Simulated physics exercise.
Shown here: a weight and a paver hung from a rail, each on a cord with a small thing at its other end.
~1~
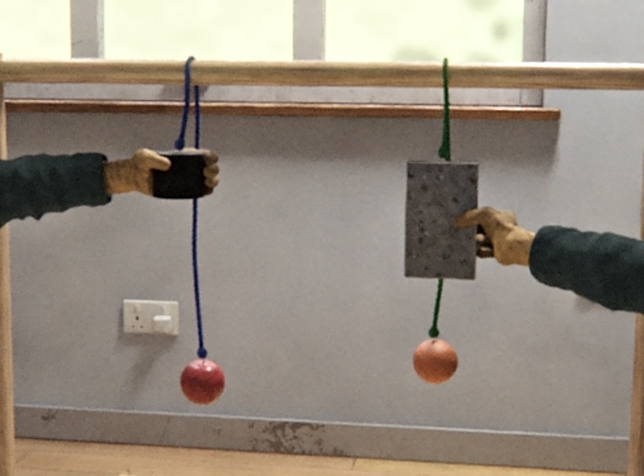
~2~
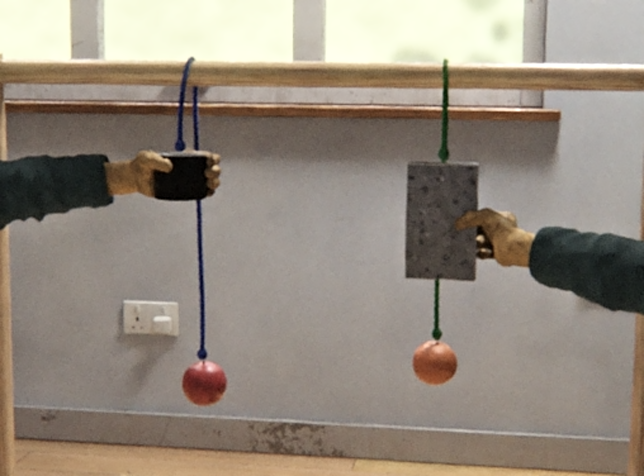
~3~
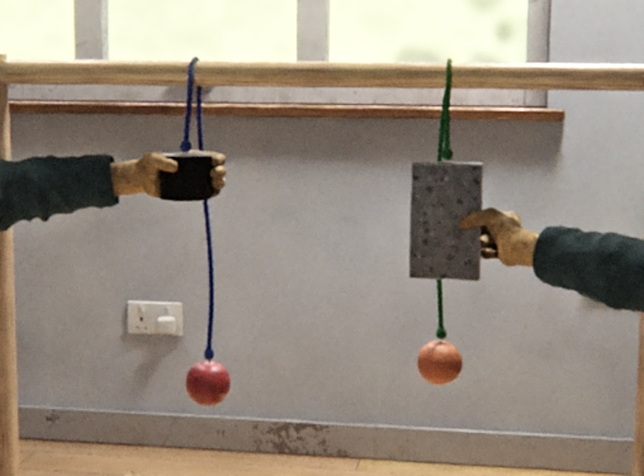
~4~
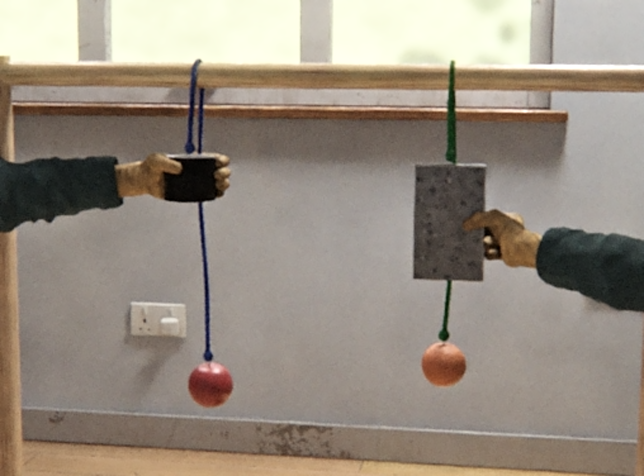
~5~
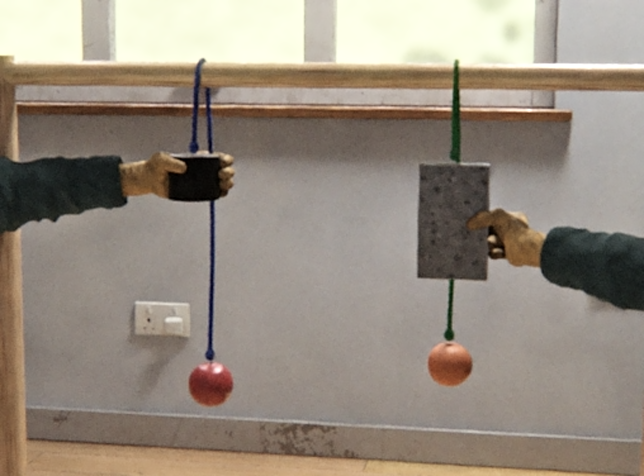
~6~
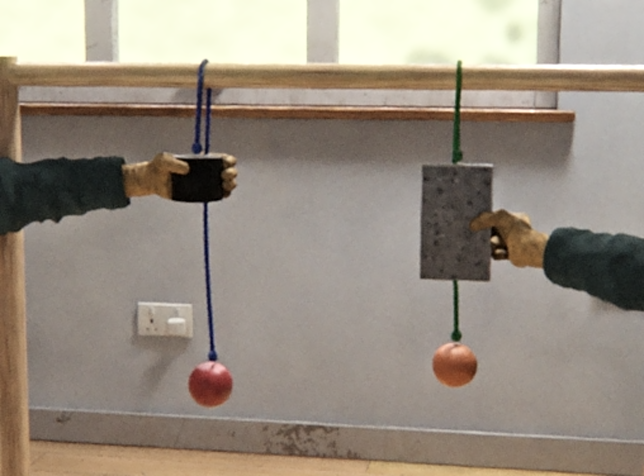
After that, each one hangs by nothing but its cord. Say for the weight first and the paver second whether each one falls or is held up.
The weight is going to come down for sure; the paver is going to come down for sure.
Then, 0.44 s after the last picture, weight dropping near (201, 465); paver dropping near (451, 446).
Then, 0.76 s after the last picture, weight on the floor; paver on the floor.
At rest, weight on the floor; paver on the floor. The weight drops and the paver pulls its rope through.
